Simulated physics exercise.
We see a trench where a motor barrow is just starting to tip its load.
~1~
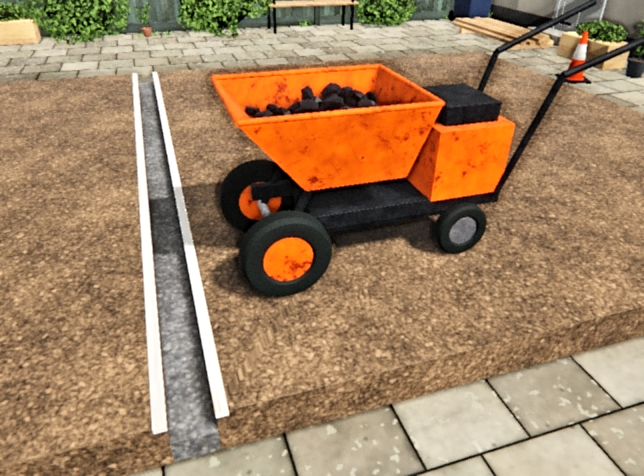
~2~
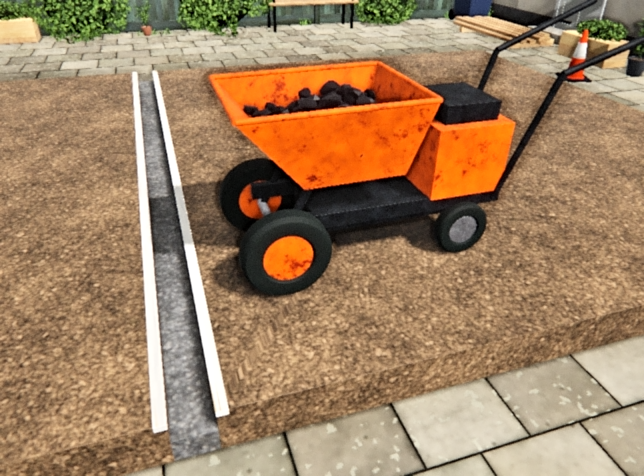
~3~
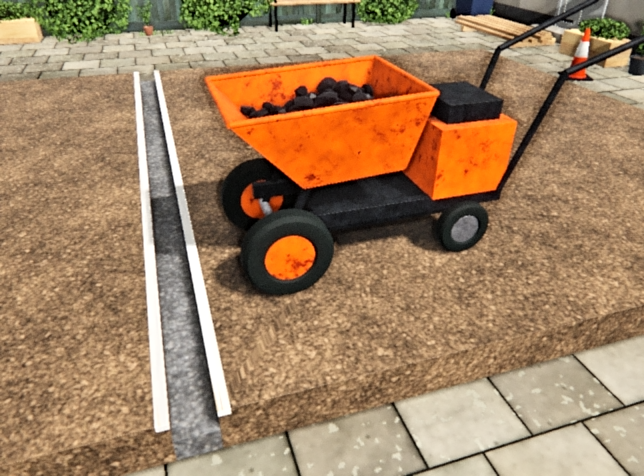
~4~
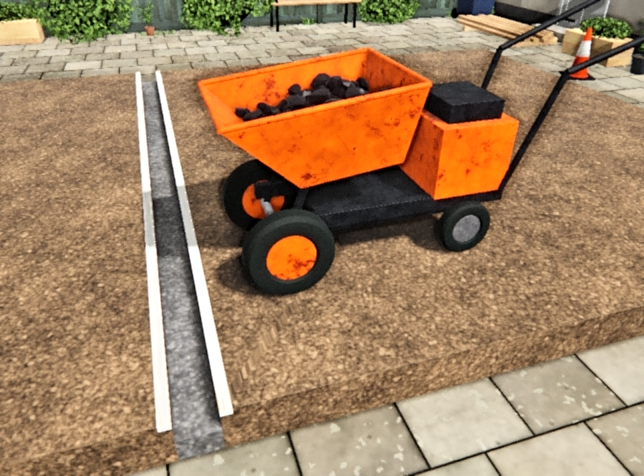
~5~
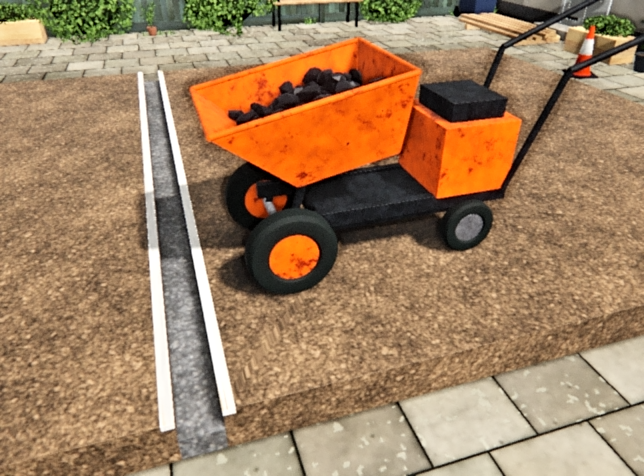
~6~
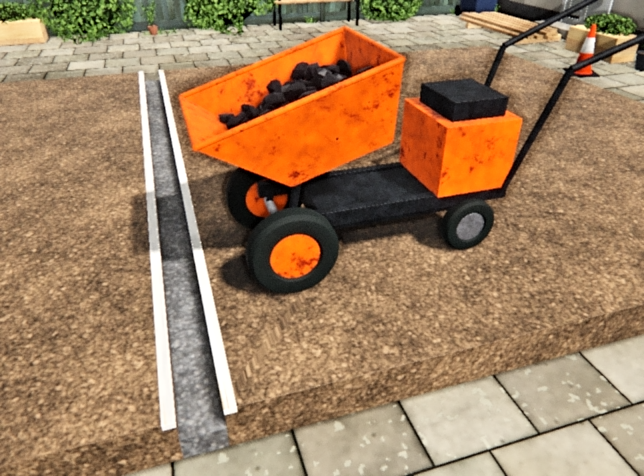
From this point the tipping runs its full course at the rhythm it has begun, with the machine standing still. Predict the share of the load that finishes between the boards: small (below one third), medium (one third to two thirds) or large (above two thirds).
The share is small, below one third.
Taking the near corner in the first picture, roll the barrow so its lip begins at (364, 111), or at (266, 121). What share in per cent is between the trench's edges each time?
The share would be near 30 percent, and then near 20 percent.
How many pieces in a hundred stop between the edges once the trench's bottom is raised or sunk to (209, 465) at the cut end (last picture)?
Some 0 per cent.
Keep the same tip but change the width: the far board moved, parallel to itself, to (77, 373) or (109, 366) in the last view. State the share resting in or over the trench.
Roughly 80 percent first and 50 percent second.
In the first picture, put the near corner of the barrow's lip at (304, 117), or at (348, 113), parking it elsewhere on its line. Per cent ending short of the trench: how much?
0 % and 30 %.
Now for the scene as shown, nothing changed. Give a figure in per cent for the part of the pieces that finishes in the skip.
I reckon some 15 percent.
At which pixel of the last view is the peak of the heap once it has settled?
The peak rests near (103, 274).
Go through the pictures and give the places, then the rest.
In the first frame, lip of the skip at (238, 123), level; top of the load at (343, 112), lumps of coal; first edge of the trench at (209, 346); far edge at (154, 357), the trench under half as wide as the skip, and about half as deep as wide.
In the second frame, lip of the skip at (235, 123), level; top of the load at (341, 110).
In the third frame, lip of the skip at (230, 126), tipped barely; top of the load at (348, 116).
In the fourth frame, lip of the skip at (221, 131), tipped a little; top of the load at (362, 106).
In the fifth frame, lip of the skip at (210, 138), tipped a little; top of the load at (340, 104).
In the sixth frame, lip of the skip at (196, 148), tipped clearly; top of the load at (337, 81); first edge of the trench at (217, 343); far edge at (163, 354).
Soon after the last picture, skip tipped steeply; all in the skip.
A little later, skip tipped steeply; most in the skip; a small part beyond it; a stray few falling.
Later still, skip tipped right over; about a quarter in the skip; most beyond it.
By the end, skip tipped right over; about a quarter in the skip; a stray few in or heaped over the trench; most beyond it.
